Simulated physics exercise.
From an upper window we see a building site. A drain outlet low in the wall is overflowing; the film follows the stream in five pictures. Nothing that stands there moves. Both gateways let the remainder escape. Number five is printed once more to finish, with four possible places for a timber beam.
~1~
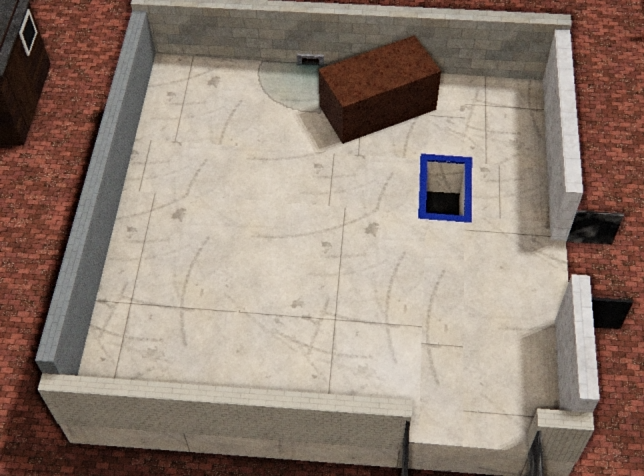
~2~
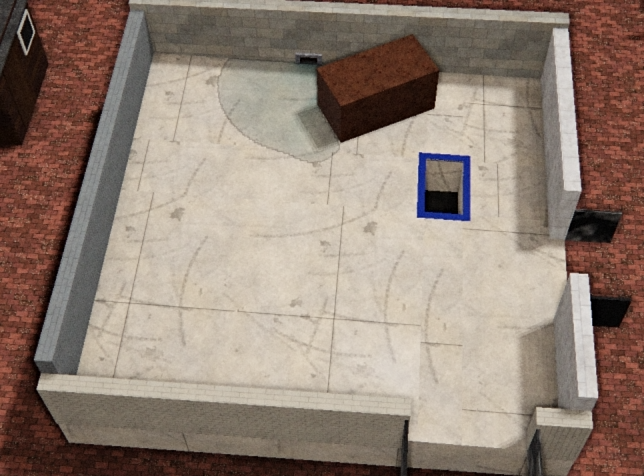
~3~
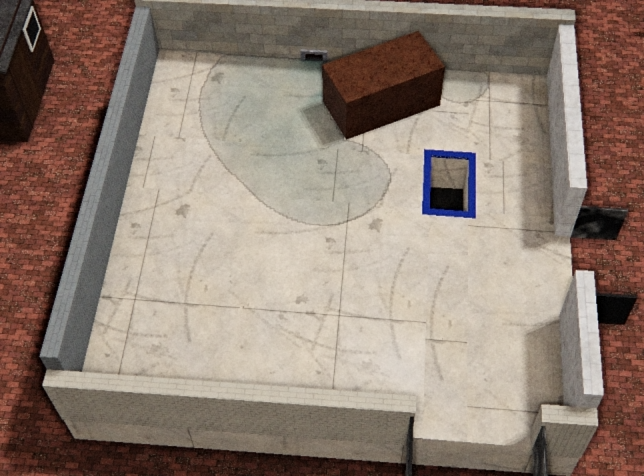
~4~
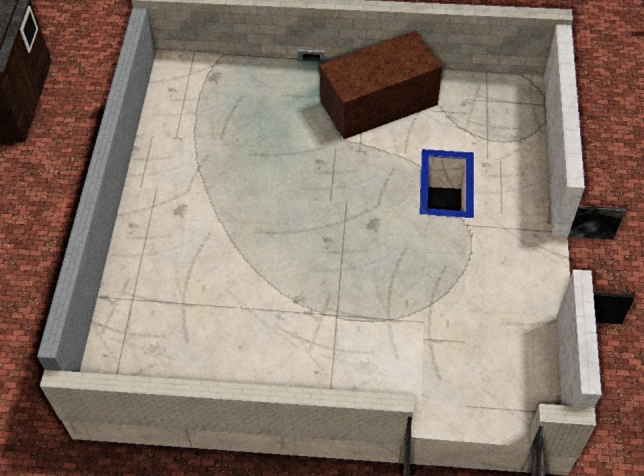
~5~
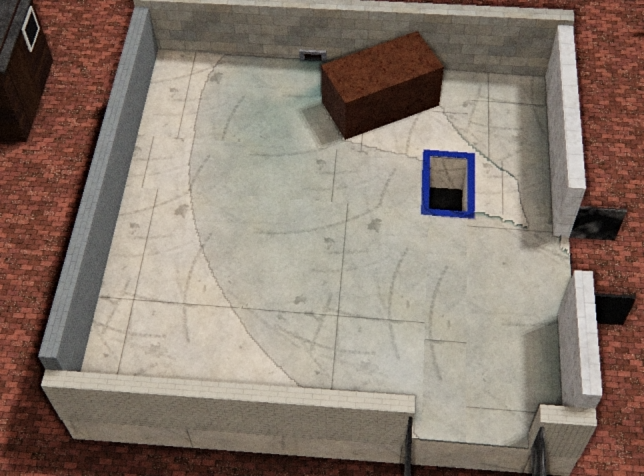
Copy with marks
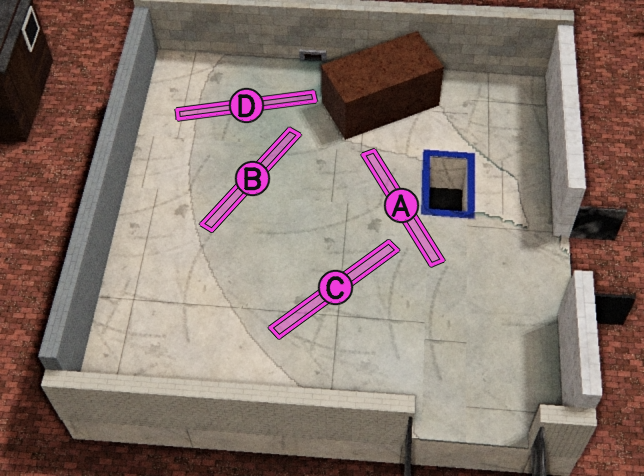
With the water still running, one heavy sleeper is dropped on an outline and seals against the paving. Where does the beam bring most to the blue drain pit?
It is C.
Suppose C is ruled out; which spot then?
That is spot B.
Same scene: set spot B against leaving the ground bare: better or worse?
Better.
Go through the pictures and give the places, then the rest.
In the first frame, outfall at (311, 60); blue drain pit at (446, 187); open gate at (467, 431); open gate at (553, 279); 3 % of the ground under water, visible out to (285, 102); blue drain pit still dry.
In the second frame, 9 % of the ground under water, visible out to (295, 153); blue drain pit still dry.
In the third frame, 20 % of the ground under water, visible out to (307, 218); blue drain pit still dry.
In the fourth frame, 37 % of the ground under water, visible out to (427, 302); blue drain pit still dry.
In the fifth frame, 65 % of the ground under water, visible out to (551, 383); blue drain pit taking water.
In magenta, A from (368, 152) to (437, 262); B from (206, 227) to (294, 131); C from (274, 332) to (393, 245); D from (177, 114) to (314, 96).
With A, next to none of the stream goes into the blue drain pit, about 99 % out by the gates.
With B, about 10 % of the stream goes into the blue drain pit, about 90 % out by the gates.
With C, about 31 % of the stream goes into the blue drain pit, about 68 % out by the gates.
With D, about 3 % of the stream goes into the blue drain pit, about 96 % out by the gates.
